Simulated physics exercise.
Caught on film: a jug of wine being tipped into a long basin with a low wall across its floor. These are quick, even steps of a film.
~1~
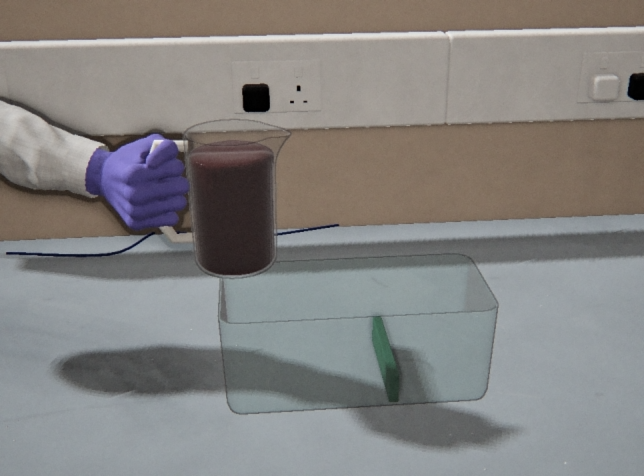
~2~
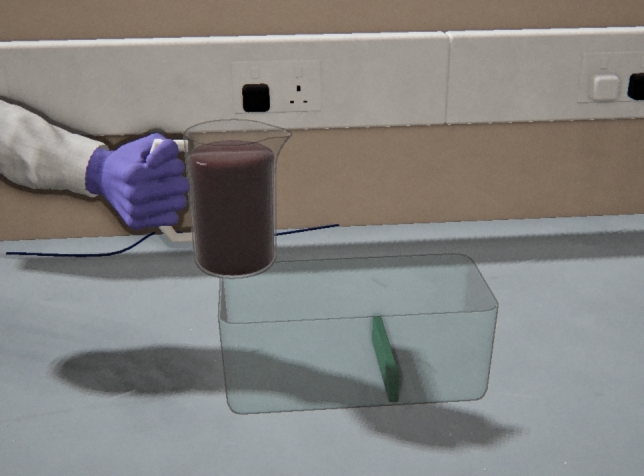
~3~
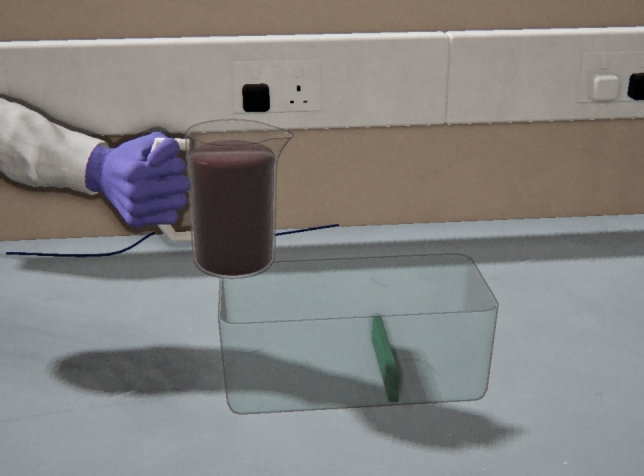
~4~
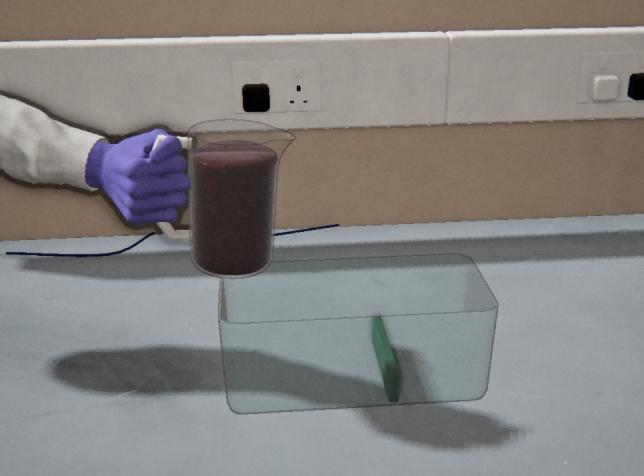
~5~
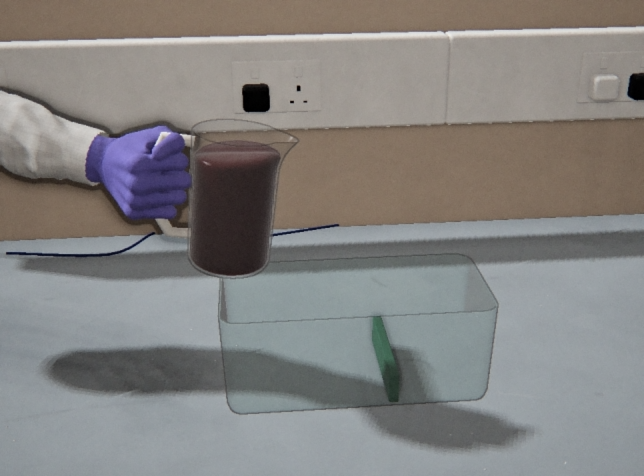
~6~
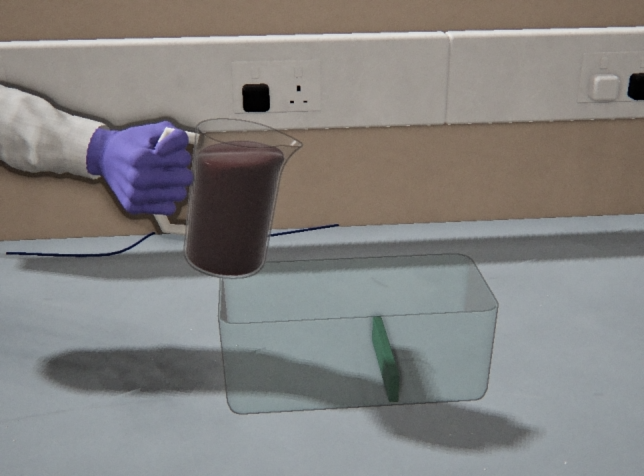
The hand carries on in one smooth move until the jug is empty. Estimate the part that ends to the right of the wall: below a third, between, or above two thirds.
In the end not even a third is right of the wall.
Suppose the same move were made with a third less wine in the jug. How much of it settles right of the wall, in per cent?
It comes to 5 per cent or so.
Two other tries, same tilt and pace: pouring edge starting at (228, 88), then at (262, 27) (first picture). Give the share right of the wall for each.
First some 5, then 25 per cent.
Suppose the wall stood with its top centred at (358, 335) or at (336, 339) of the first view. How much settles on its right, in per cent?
In turn 70 and 95 in a hundred.
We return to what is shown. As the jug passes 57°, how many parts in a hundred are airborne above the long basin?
Some 5 per cent.
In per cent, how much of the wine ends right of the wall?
Close to 20 per cent.
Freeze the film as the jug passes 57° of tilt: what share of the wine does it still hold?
Some 90 per cent.
A moment on, the tilt is 57° and 91 per cent is still to pour, 2 is left of the wall and 0 right of it.
Next, the tilt is 90° and 53 per cent is still to pour, 21 is left of the wall and 13 right of it.
Then the tilt is 99° and 11 per cent is still to pour, 65 is left of the wall and 18 right of it.
Later the tilt is 99° and 1 per cent is still to pour, 76 is left of the wall and 21 right of it.
At rest 77 per cent lies left of the wall, 22 right of it and 1 outside.
